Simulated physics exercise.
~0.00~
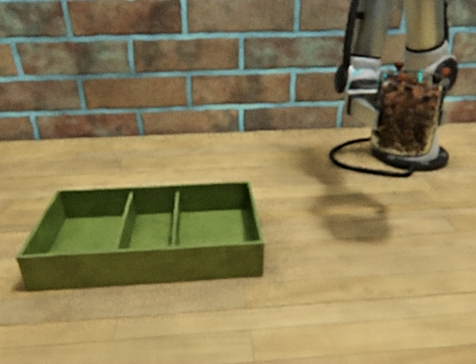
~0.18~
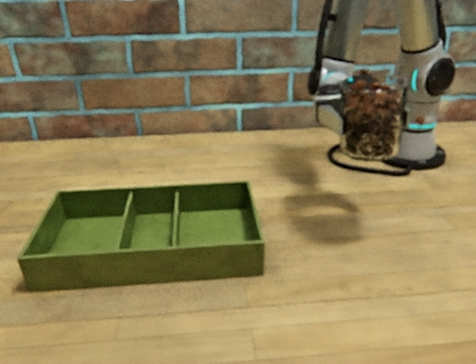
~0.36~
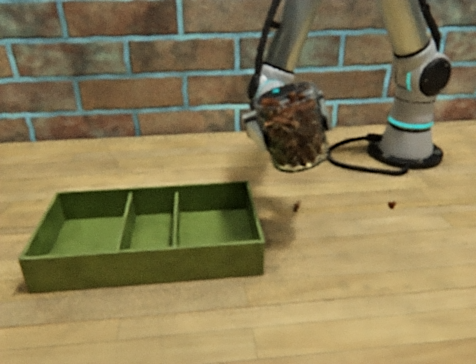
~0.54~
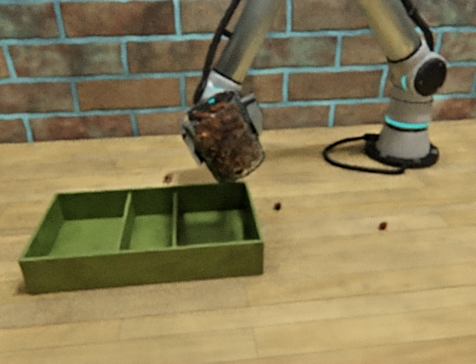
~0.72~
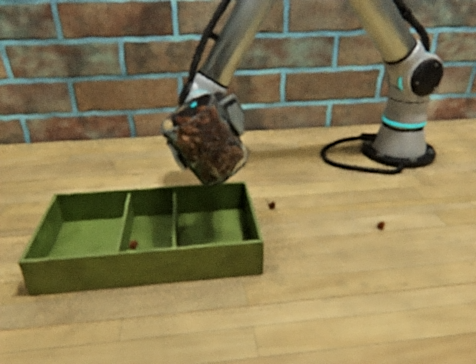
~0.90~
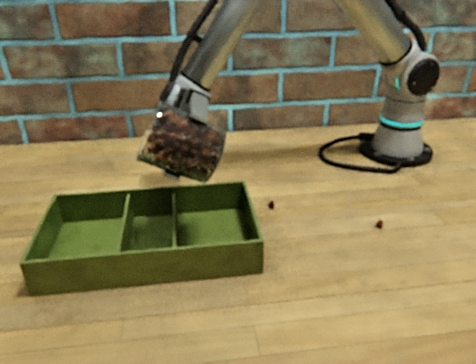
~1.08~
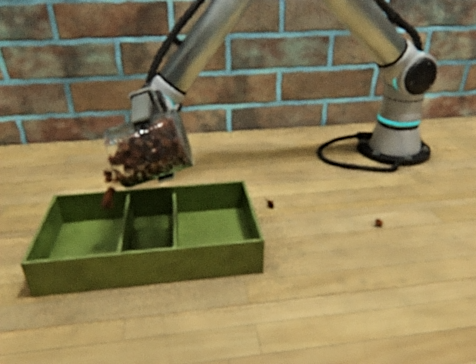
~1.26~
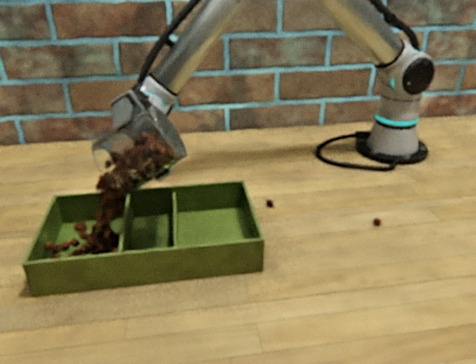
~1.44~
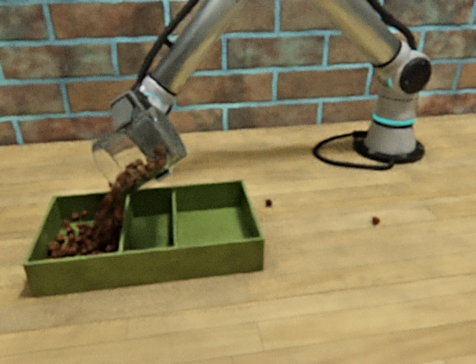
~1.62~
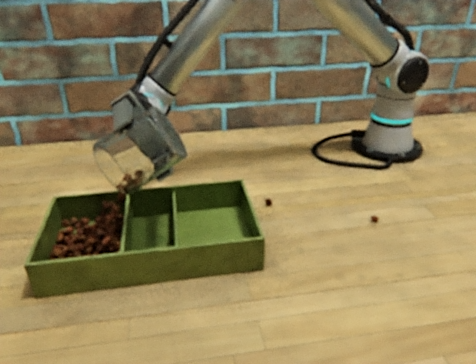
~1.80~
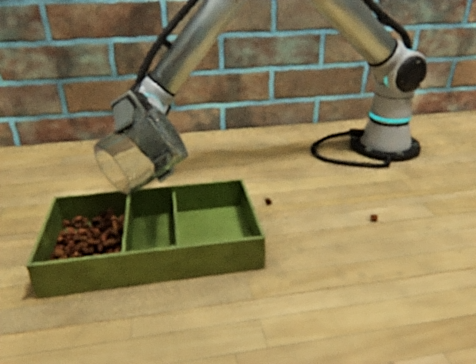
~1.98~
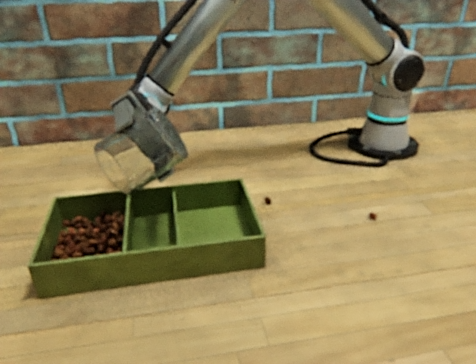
A robot arm carried a clear container of brown pellets left over a green divided box, dropping a couple on the wooden table, then tipped it further and poured nearly all of them into the left section, leaving the container empty and upturned.
